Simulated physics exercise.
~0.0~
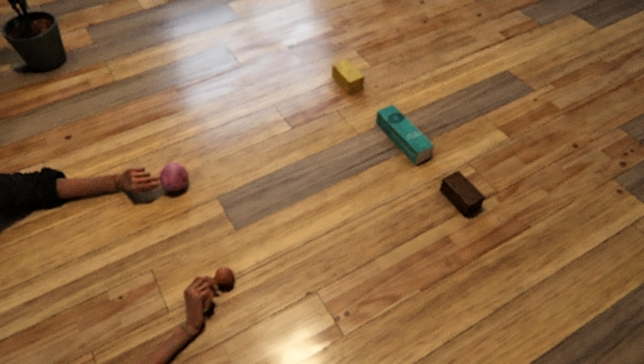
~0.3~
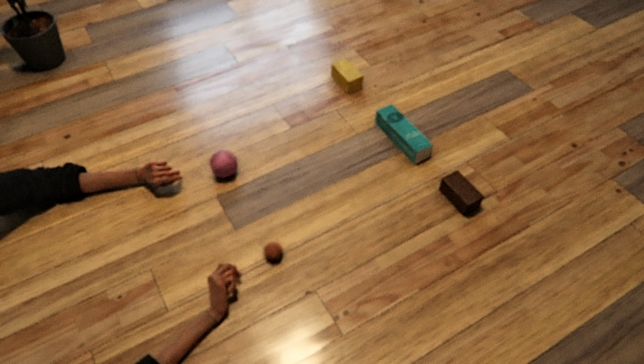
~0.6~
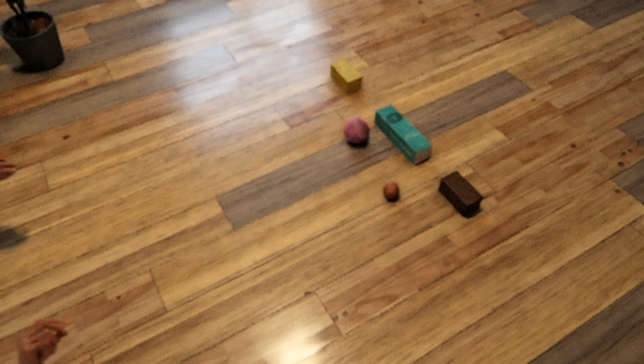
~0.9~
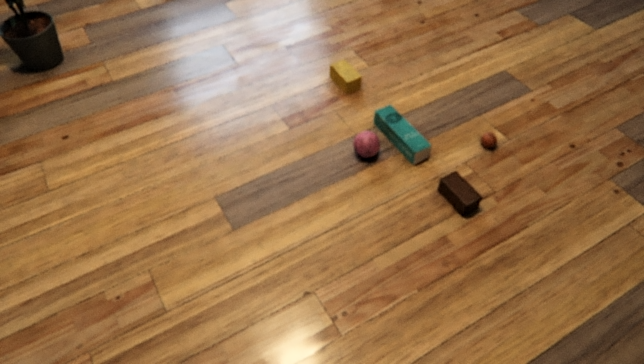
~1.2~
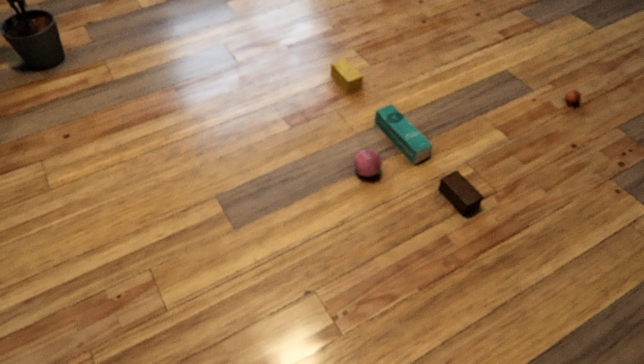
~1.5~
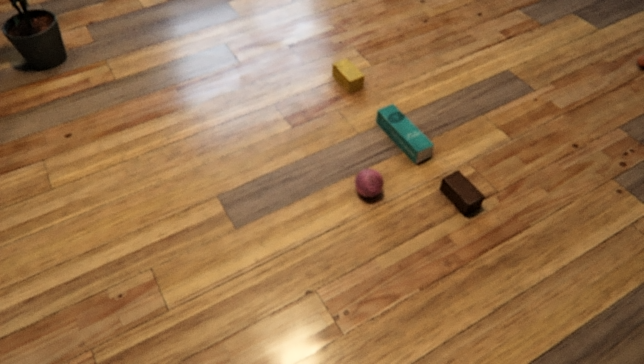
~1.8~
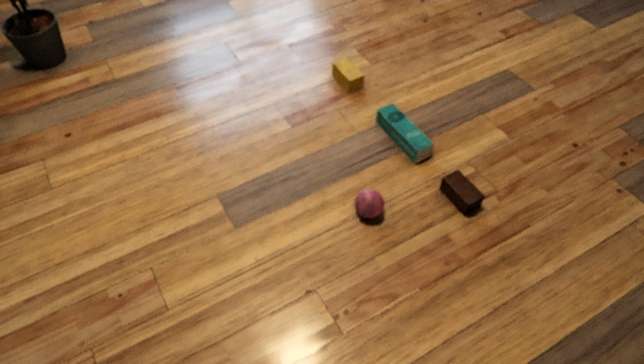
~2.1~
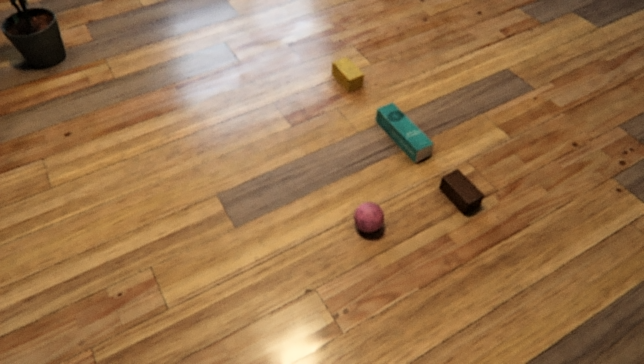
On a wooden plank floor seen from above at a slant, a yellow block, a turquoise block and a dark brown block form a spaced row right of centre, with a potted plant at the upper left. Two hands at the left release a pink ball and a smaller orange ball, then draw back out of view. Both balls roll right, the orange one also heading upward. The pink ball meets the turquoise block and turns downward, while the orange ball passes between the turquoise and brown blocks and leaves at the right. The pink ball ends below the gap, left of the brown block.
